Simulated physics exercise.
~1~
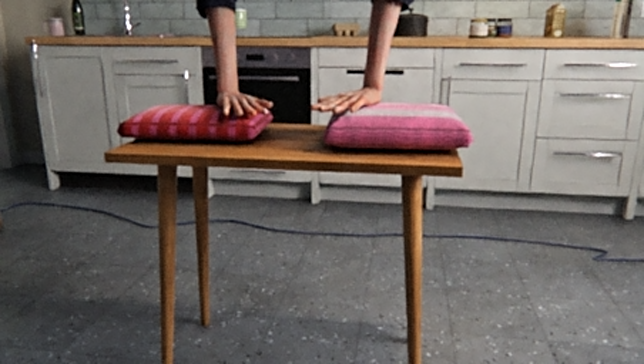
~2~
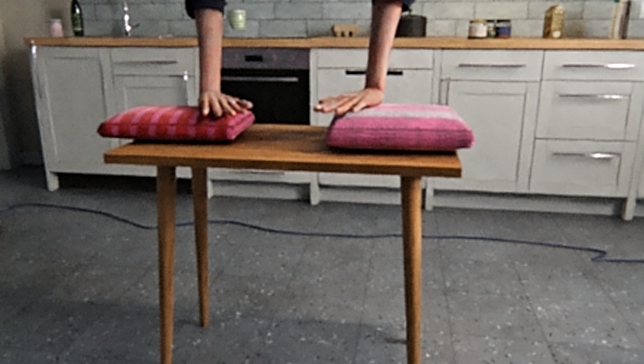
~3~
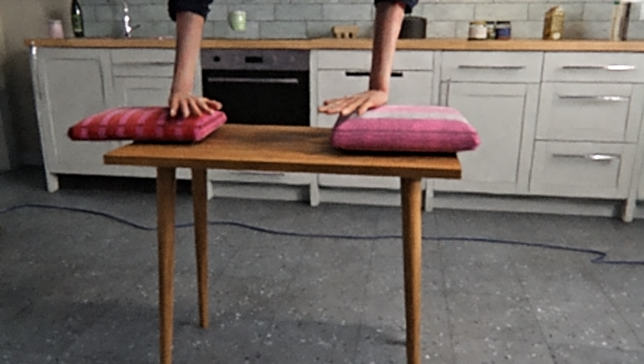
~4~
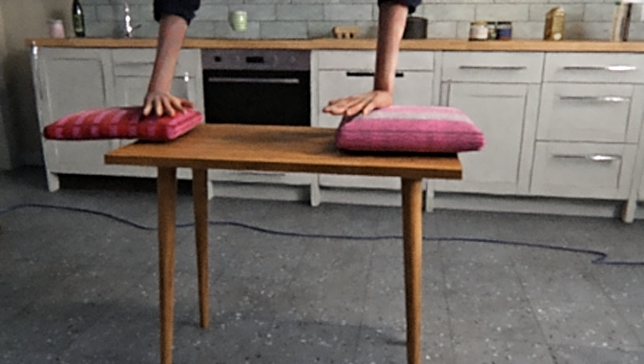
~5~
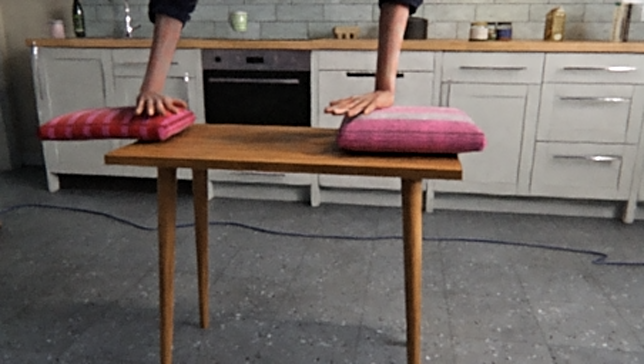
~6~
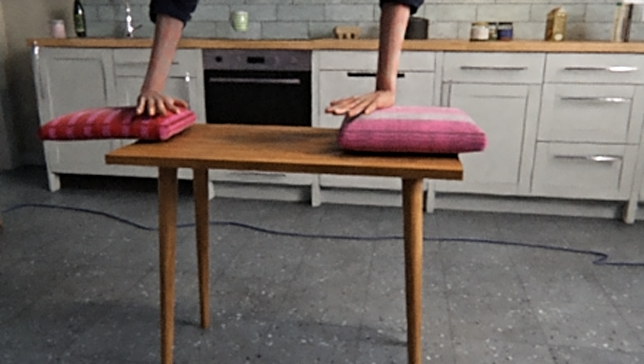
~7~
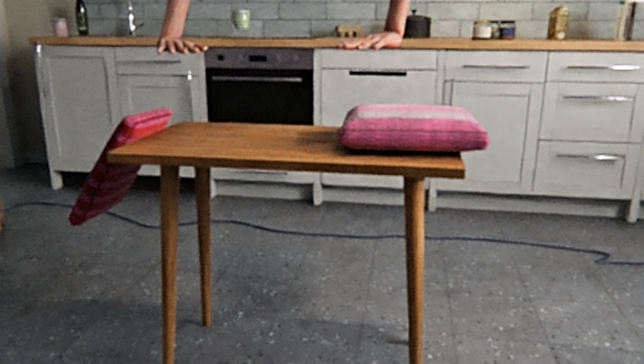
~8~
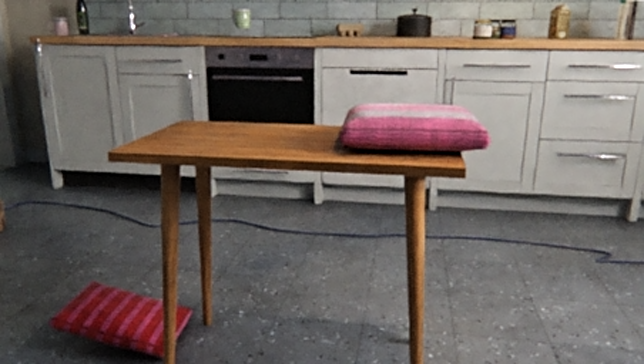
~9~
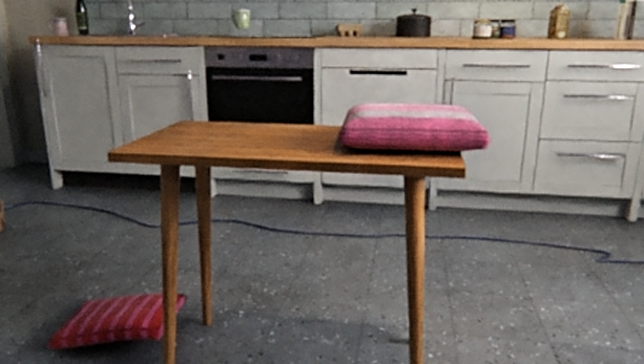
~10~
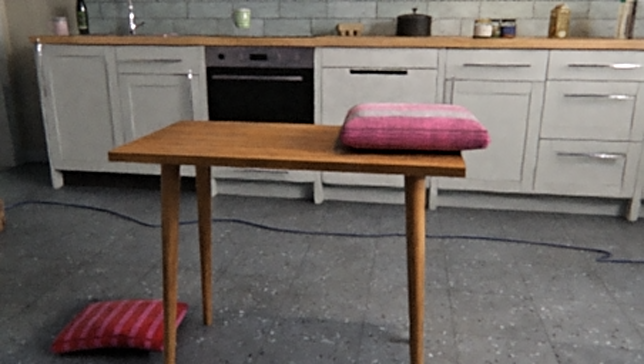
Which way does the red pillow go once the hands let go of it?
The red pillow moves down, tipping over the left end of the bench and dropping to the floor.
